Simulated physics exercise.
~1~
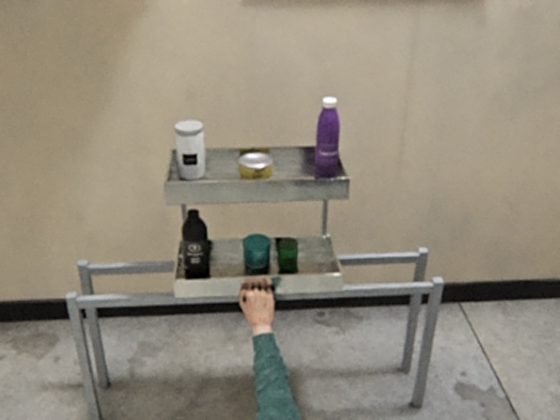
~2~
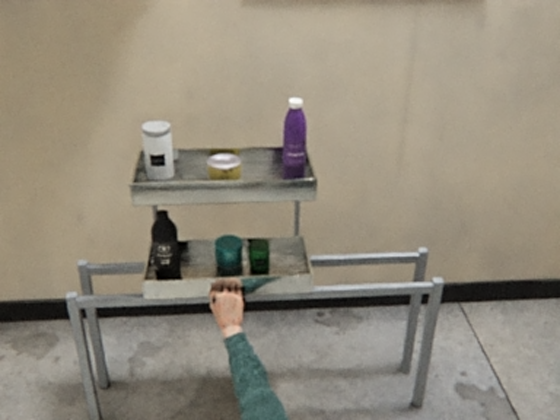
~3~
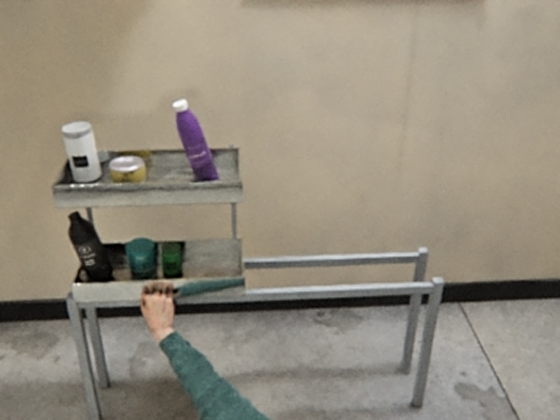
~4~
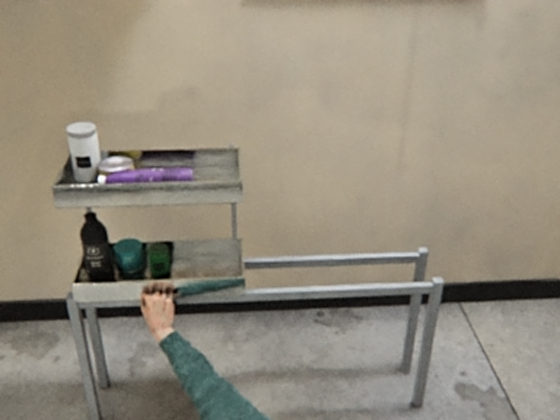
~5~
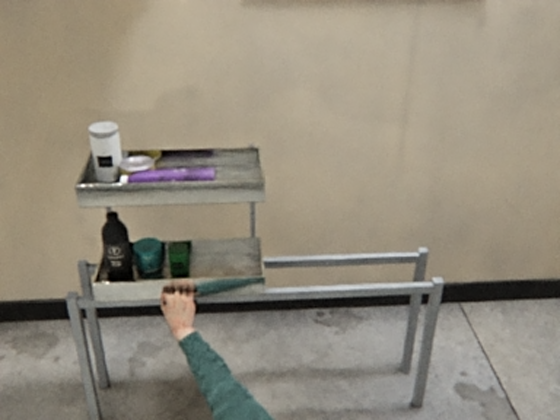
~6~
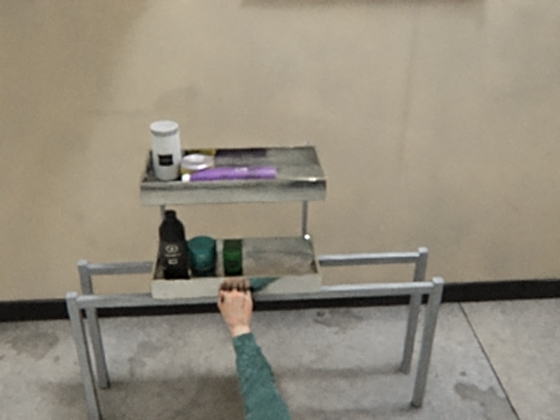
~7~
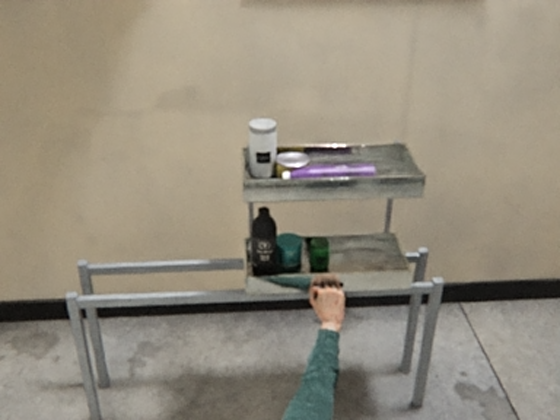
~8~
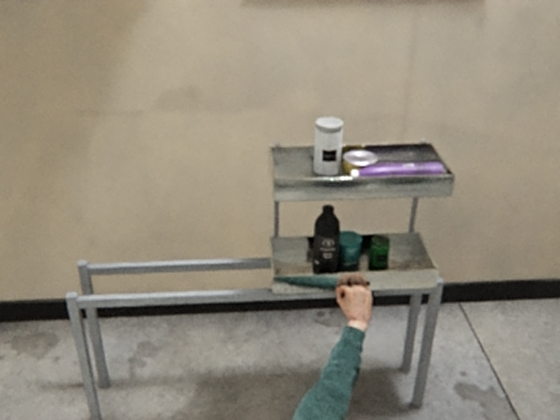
A hand shoving a two-tier rack tray left, the purple bottle toppling at the stop, then pushing it across to the right.
